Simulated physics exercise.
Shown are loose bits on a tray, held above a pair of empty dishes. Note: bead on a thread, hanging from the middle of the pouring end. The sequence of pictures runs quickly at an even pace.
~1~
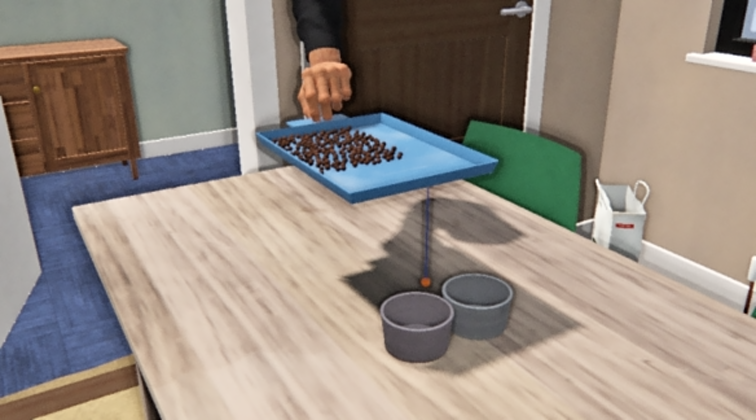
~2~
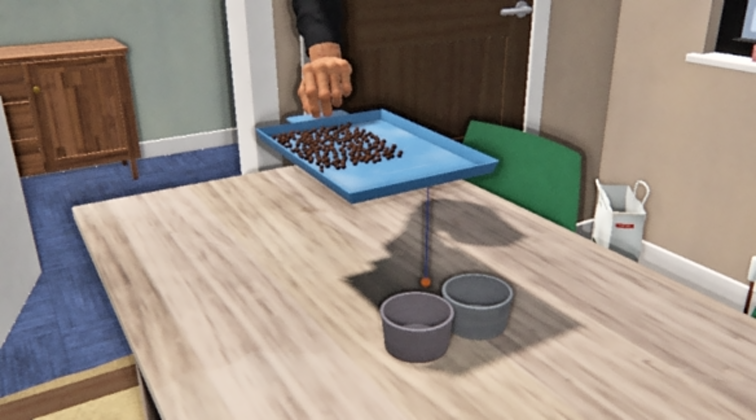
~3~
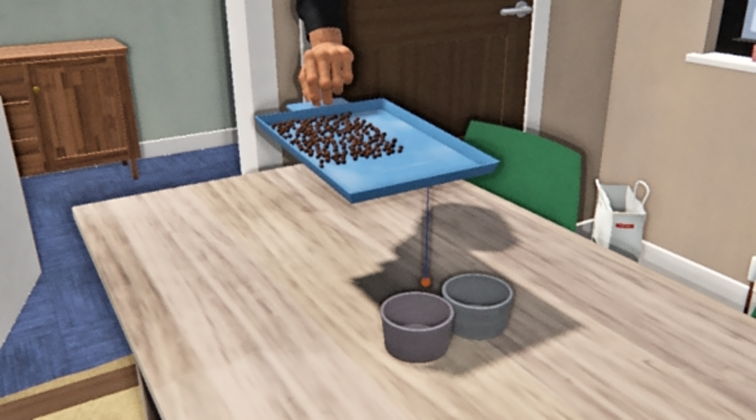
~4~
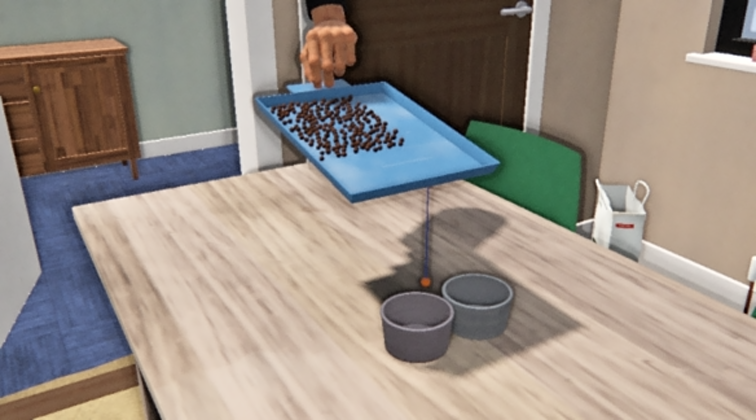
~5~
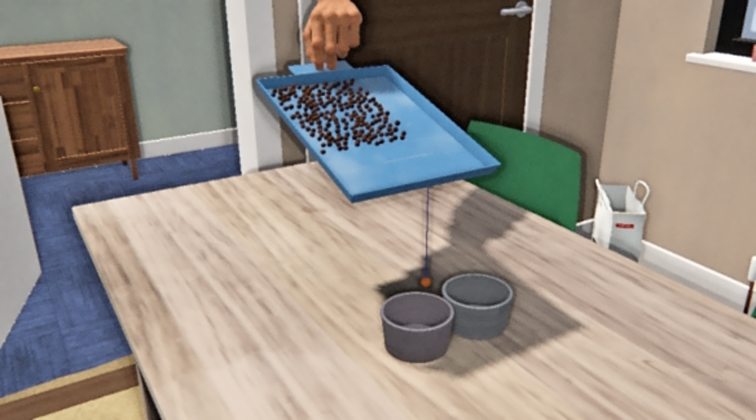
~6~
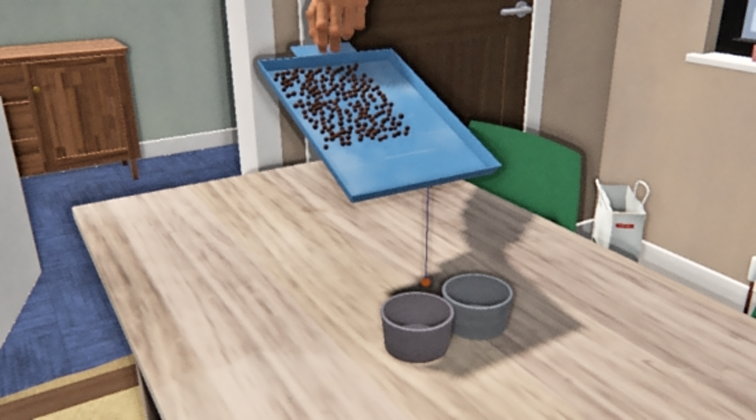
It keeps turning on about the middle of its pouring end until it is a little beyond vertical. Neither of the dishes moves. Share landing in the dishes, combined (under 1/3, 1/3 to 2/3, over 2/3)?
1/3 to 2/3.
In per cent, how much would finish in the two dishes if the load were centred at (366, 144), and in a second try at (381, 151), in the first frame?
Close to 60 %, followed by close to 60 %.
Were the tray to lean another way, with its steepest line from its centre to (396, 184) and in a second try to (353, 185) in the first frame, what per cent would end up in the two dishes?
Shares, approx.: 30 %, then 0 %.
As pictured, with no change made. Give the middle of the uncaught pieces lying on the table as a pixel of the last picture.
I'd say near (463, 387), give or take.
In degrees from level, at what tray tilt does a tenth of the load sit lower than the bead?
The angle is around 70°.
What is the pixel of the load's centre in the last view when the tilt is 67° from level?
The middle of the pieces lands at roughly (430, 193).
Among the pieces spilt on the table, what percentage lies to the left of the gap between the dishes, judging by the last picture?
Around 40 percent of the pieces.
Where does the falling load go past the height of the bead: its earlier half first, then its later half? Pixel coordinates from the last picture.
It passes near (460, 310) first and then near (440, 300).
Shortly afterwards, tray tipped steeply; near half on the tray; only a few in the right dish; near half in the air.
Next, tray tipped past a quarter turn; a little on the tray; a little in the left dish; a little in the right dish; near half outside both; near a quarter in the air.
Some moments later, tray tipped past a quarter turn; near a quarter in the left dish; near a quarter in the right dish; near half outside both.
In the end, tray tipped past a quarter turn; near a quarter in the left dish; near a quarter in the right dish; near half outside both.
